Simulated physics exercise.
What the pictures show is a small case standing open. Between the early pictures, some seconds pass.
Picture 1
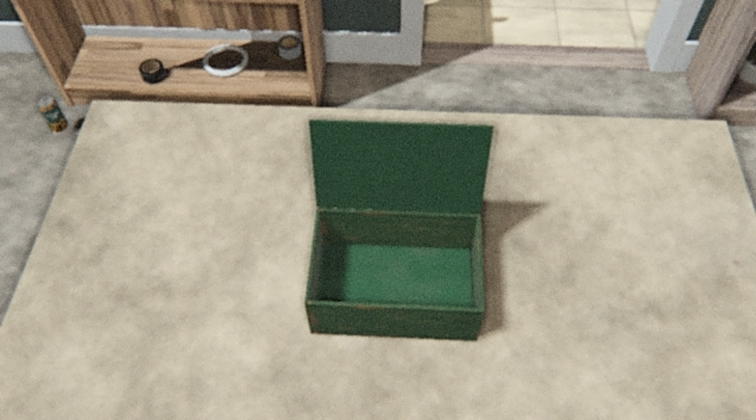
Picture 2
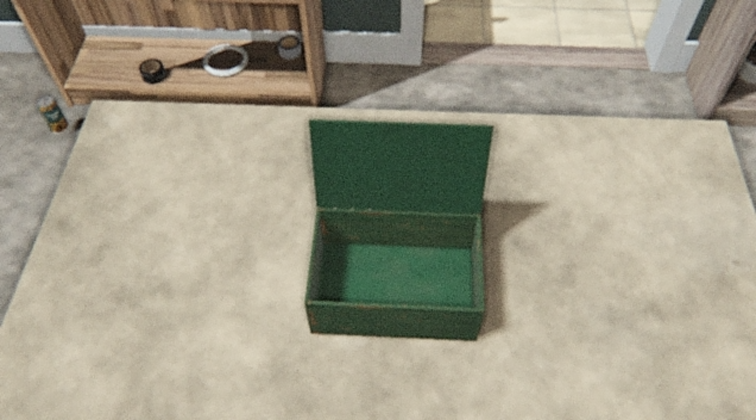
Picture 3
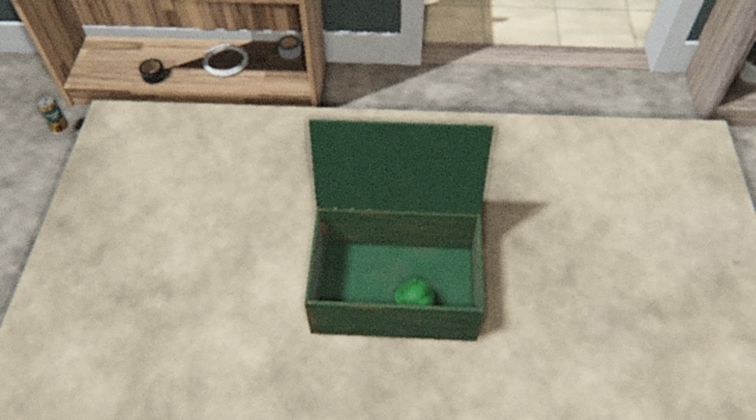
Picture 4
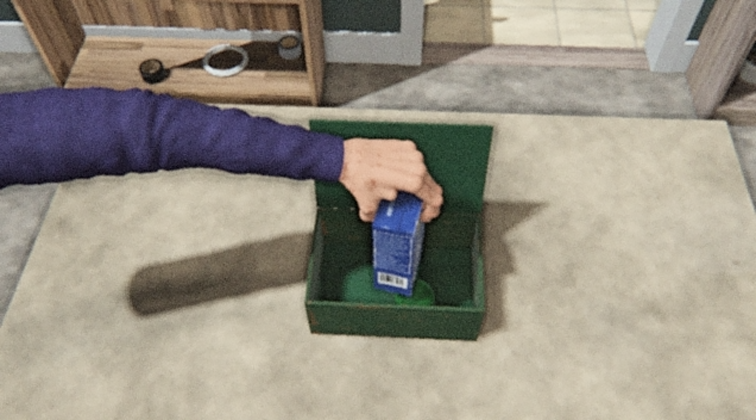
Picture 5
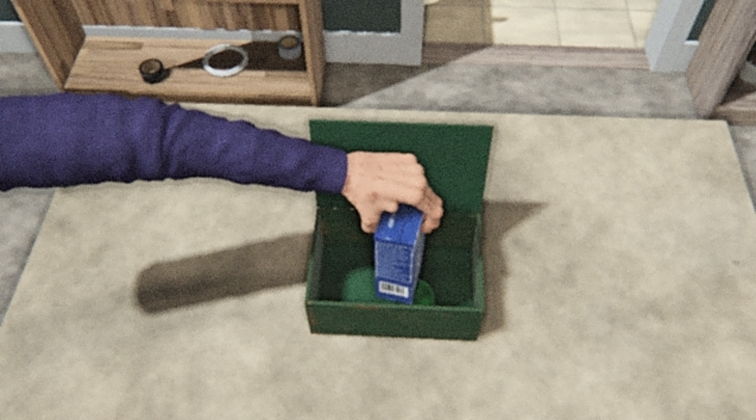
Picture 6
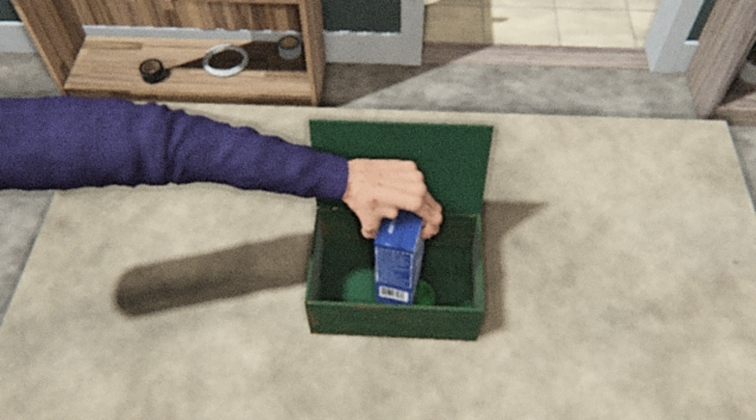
On a pale tabletop, an open green case sits empty, a green object appears inside, then a hand lowers a blue carton in.
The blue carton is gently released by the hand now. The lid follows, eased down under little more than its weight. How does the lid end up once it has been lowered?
The lid lies flat on the box.
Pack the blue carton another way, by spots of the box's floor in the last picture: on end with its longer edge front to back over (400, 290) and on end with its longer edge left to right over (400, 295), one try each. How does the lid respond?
Case one: Lid down; case two: Lid down.
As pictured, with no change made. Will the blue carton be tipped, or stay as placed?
In the end, the blue carton winds up askew.
Then, 0.40 s on from there, blue carton on its side near (375, 277); green ball shifted about its own width.
Then, 1.20 s on from there, lid starting down; blue carton on its side near (382, 282); green ball shifted about its own width.
Then, 1.70 s on from there, lid 54° above the rim; blue carton on its side near (382, 282); green ball shifted about its own width.
Then, 2.20 s on from there, lid 18° above the rim; blue carton on its side near (382, 282); green ball shifted about its own width.
In the end, lid shut; toppled in the box, blue carton; moved from the start, green ball. At the end, from the last picture's camera, blue carton near (382, 282).
